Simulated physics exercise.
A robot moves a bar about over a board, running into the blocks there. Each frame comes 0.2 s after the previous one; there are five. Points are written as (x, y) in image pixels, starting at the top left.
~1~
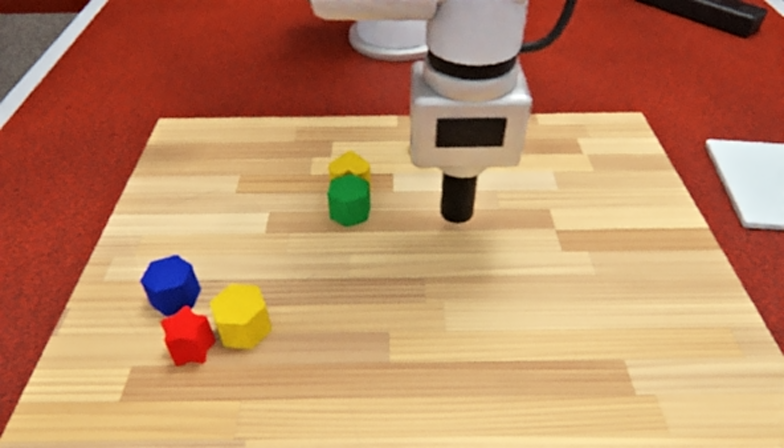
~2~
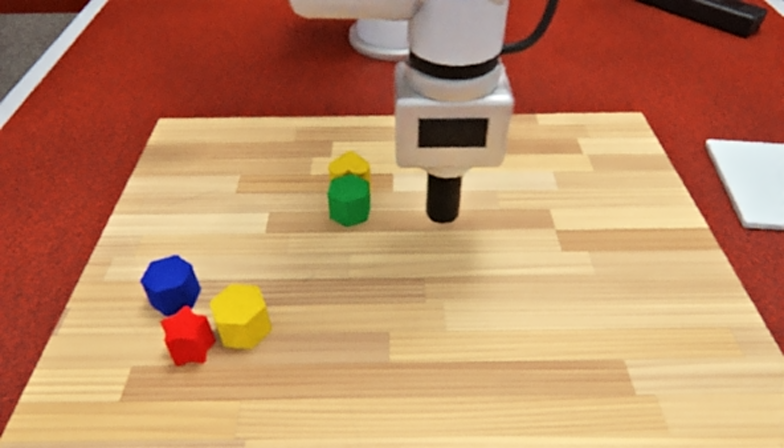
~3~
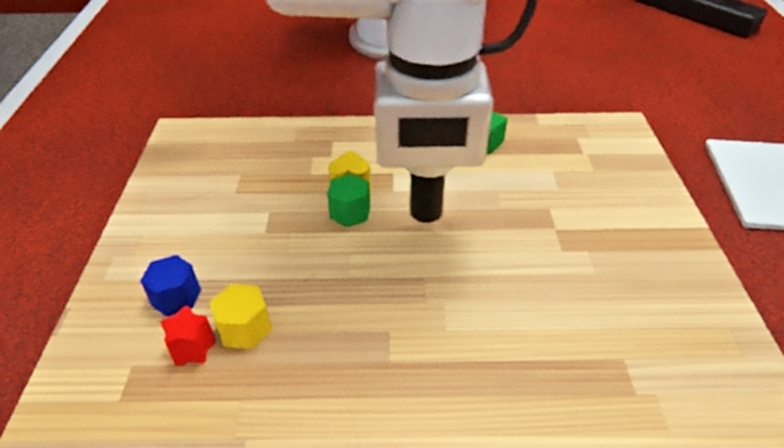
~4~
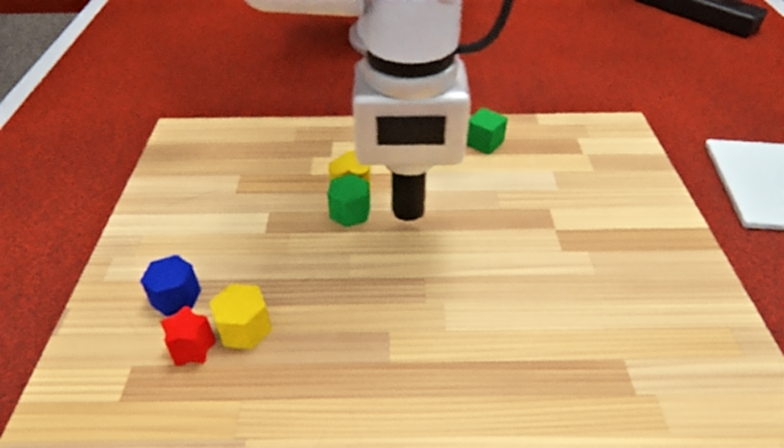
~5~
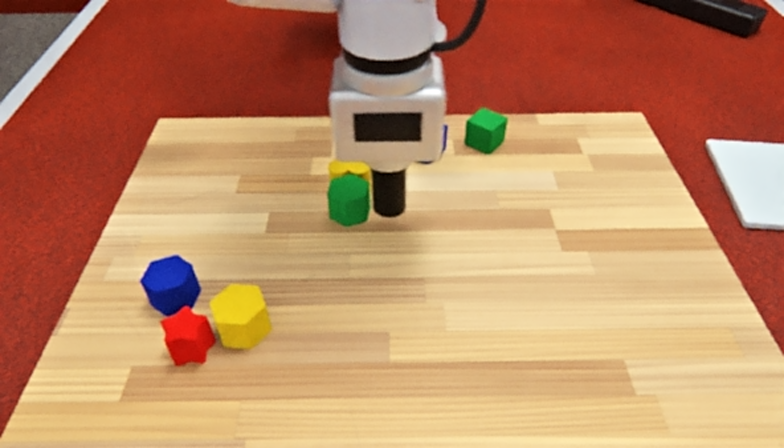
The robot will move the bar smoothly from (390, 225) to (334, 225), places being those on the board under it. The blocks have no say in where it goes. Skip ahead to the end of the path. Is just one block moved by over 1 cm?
Yes - that is the case.
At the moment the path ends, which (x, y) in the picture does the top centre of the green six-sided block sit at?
My best guess is (316, 179).
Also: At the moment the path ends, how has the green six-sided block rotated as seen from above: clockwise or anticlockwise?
In a top view, it turns clockwise.
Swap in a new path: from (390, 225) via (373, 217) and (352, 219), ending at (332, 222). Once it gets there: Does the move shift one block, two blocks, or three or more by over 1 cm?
The number will come to 1.
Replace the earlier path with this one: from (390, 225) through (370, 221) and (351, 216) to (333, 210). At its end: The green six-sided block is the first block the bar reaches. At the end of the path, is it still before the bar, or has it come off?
I predict the bar still has it in front.
The first path, step by step. Halfway along, bar at (360, 207); green six-sided block at (333, 183), turned 20° clockwise.
At the end, bar at (332, 206); green six-sided block at (316, 179), turned 55° clockwise; yellow heart-shaped block at (345, 162), turned 20° clockwise.
